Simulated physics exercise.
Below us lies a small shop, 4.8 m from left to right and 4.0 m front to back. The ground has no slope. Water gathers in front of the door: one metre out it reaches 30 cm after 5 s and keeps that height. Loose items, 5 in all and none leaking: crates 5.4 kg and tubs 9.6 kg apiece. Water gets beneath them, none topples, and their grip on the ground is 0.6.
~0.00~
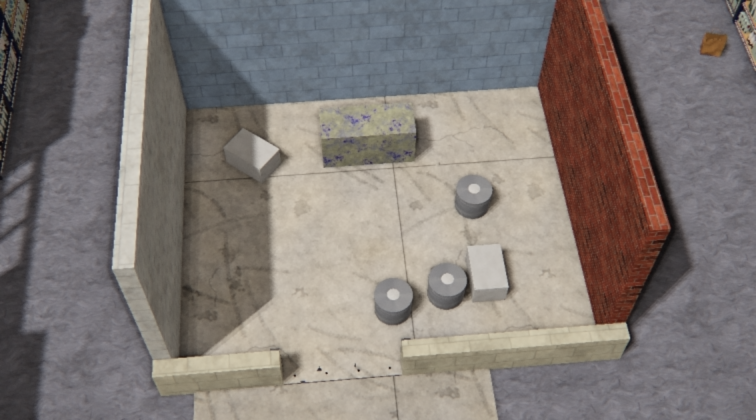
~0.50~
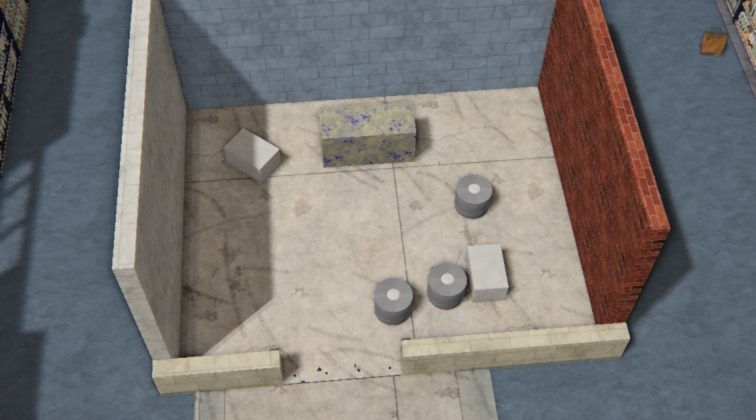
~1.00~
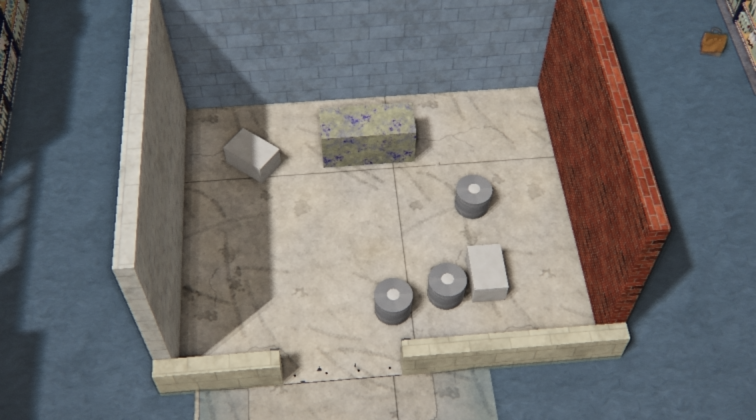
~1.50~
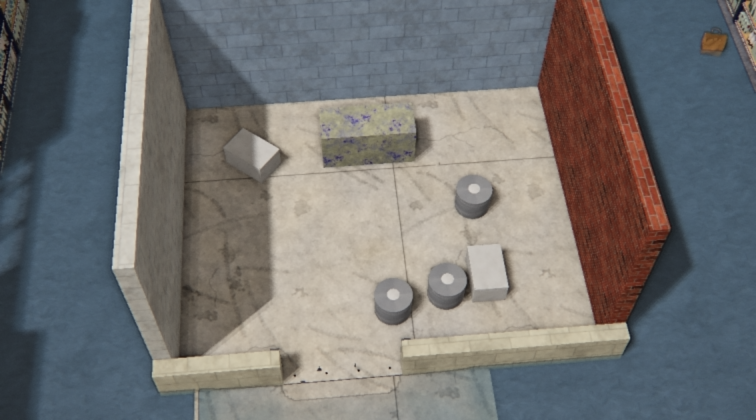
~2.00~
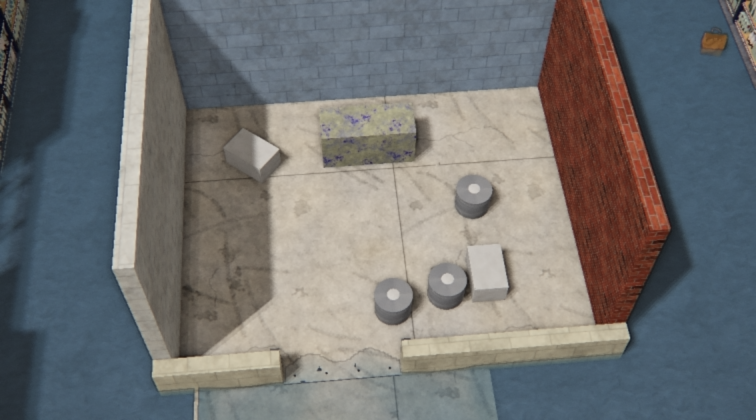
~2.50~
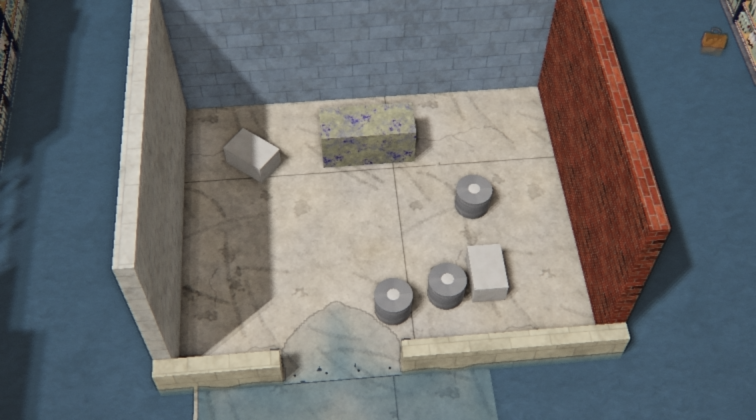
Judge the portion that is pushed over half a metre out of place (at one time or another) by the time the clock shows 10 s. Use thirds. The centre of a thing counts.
That comes to from one to two thirds.
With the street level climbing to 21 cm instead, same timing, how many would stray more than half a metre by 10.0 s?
Then 2.
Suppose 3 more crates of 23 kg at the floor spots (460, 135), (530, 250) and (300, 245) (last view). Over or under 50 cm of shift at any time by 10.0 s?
In that order: Past it, less, over.
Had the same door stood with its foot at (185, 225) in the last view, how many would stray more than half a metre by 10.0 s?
In that case 5 of them.
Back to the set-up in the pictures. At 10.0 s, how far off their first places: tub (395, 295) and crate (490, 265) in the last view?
In that order: 150 cm, 0 cm.
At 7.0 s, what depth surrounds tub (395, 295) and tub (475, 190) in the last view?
Roughly 4 and 4 cm.
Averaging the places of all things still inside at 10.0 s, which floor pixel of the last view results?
Around (464, 219).
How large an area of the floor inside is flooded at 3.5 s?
About 3.0 m2.
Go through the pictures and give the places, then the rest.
The first frame shows a crate at (251, 148) rests on the ground; a tub at (393, 295), on the bottom; water covers 0.0 m2; 0 of 5 have shifted.
The second frame shows a crate at (251, 148), on the bottom; a tub at (393, 295) rests on the ground; water covers 0.0 m2; 0 of 5 have shifted.
The third frame shows a crate at (251, 148) rests on the ground; a tub at (393, 295) rests on the ground; 0.0 m2 under water; 0 of 5 have shifted.
The fourth frame shows a crate at (251, 148), on the bottom; a tub at (393, 295), on the bottom; water covers 0.0 m2; 0 of 5 have shifted.
The fifth frame shows a crate at (251, 148), on the bottom; a tub at (393, 295), on the bottom; water covers 0.1 m2; 0 of 5 have shifted.
The sixth frame shows a crate at (251, 148), on the bottom; a tub at (393, 295) rests on the ground; water covers 0.7 m2; 0 of 5 have shifted.
After 3.5 s 0 of 5 are over 50 cm from their spots; 0 afloat.
After 4.5 s 0 of 5 are over 50 cm from their spots; 0 afloat.
After 7.0 s 2 of 5 are over 50 cm from their spots; 1 afloat.
After 10.0 s 2 of 5 are over 50 cm from their spots, and 2 have been at some point; 4 afloat.
